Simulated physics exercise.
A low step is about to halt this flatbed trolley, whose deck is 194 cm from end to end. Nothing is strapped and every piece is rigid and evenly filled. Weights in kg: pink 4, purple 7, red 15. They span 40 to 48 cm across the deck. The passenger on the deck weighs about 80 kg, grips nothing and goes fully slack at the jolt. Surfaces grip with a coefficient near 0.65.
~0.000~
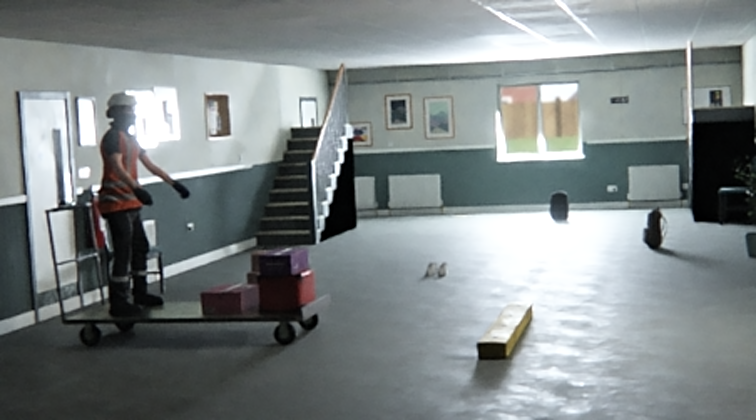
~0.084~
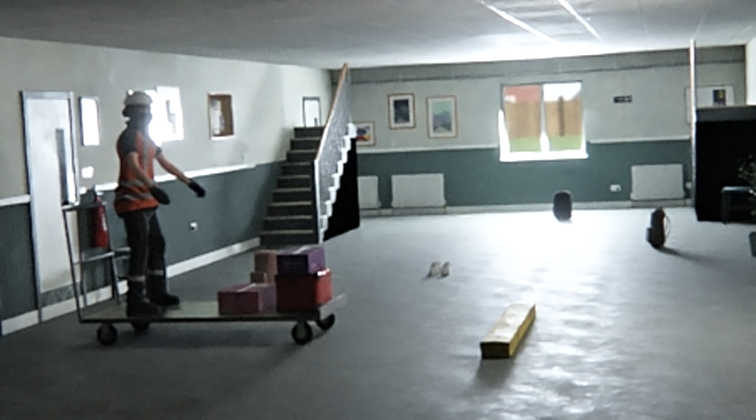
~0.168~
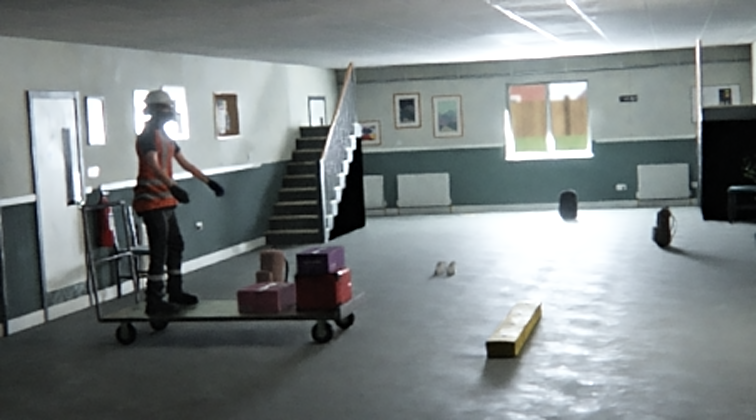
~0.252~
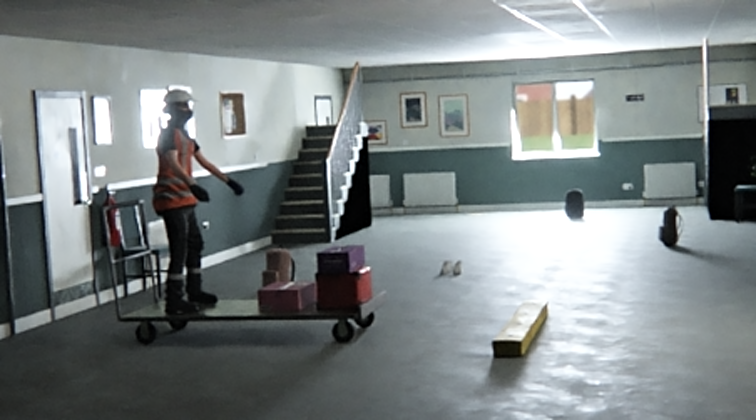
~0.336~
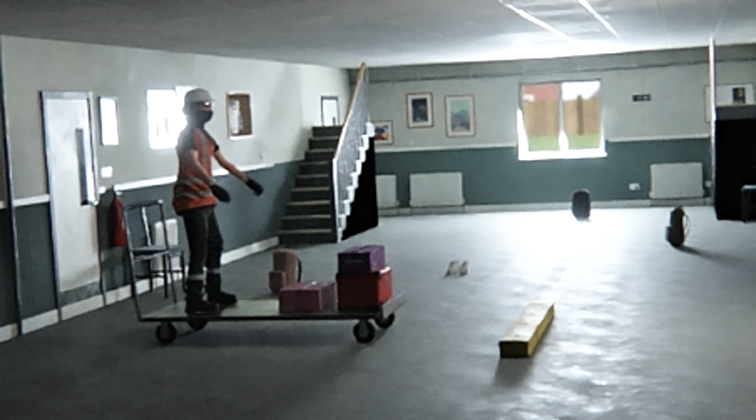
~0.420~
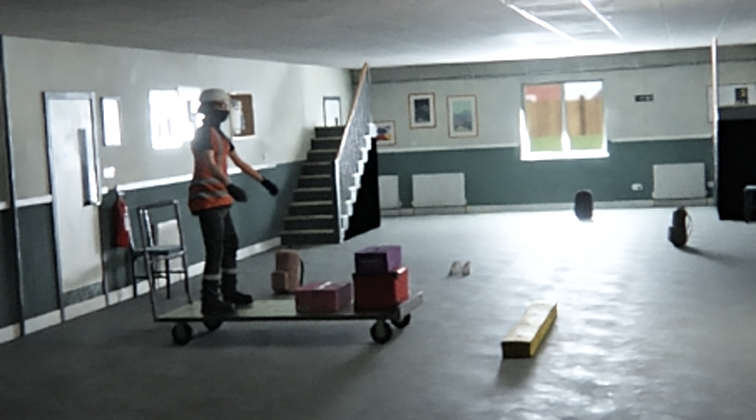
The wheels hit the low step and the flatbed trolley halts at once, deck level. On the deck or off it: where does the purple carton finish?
The purple carton keeps its place on the deck.
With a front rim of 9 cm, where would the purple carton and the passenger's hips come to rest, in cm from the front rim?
In that case purple 10 behind, hips 130 behind.
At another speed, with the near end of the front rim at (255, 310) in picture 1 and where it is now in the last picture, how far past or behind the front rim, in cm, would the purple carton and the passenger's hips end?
In that case purple 80 past, hips 50 behind.
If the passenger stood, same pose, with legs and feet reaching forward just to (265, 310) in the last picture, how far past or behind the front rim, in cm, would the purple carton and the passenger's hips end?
In that case purple 10 behind, hips 110 behind.
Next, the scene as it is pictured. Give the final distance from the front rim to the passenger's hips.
Some 130 cm behind it.
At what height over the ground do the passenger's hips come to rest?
Some 55 cm up.
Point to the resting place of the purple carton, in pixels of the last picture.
Near (515, 256).
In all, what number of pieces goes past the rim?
0 in all.
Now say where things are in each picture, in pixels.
The first frame shows purple carton (285, 262), pink parcel (232, 298), rim corner (301, 316); 0 cm covered, 148 to go.
The second frame shows purple carton (302, 261), pink parcel (248, 298), rim corner (319, 316); 11 cm covered, 136 to go.
The third frame shows purple carton (321, 260), pink parcel (268, 297), rim corner (339, 315); 23 cm covered, 125 to go.
The fourth frame shows purple carton (341, 259), pink parcel (288, 296), rim corner (360, 314); 34 cm covered, 114 to go.
The fifth frame shows purple carton (362, 259), pink parcel (308, 296), rim corner (381, 314); 46 cm covered, 102 to go.
The sixth frame shows purple carton (379, 259), pink parcel (324, 296), rim corner (399, 314); 57 cm covered, 91 to go. Speed about 1.4 m/s.
After 1.09 s the deck stops.
After 1.34 s the purple carton is 9 cm behind the rim, tilted 0°, near (515, 256) in the last picture's view.
After 1.64 s the purple carton is 9 cm behind the rim, tilted 0°, near (515, 256) in the last picture's view.
After 2.09 s the purple carton is 9 cm behind the rim, tilted 0°, near (515, 256) in the last picture's view.
When all is still (2.3 s), nothing is past the rim; behind it, pink parcel, purple carton, red suitcase and the passenger's hips.
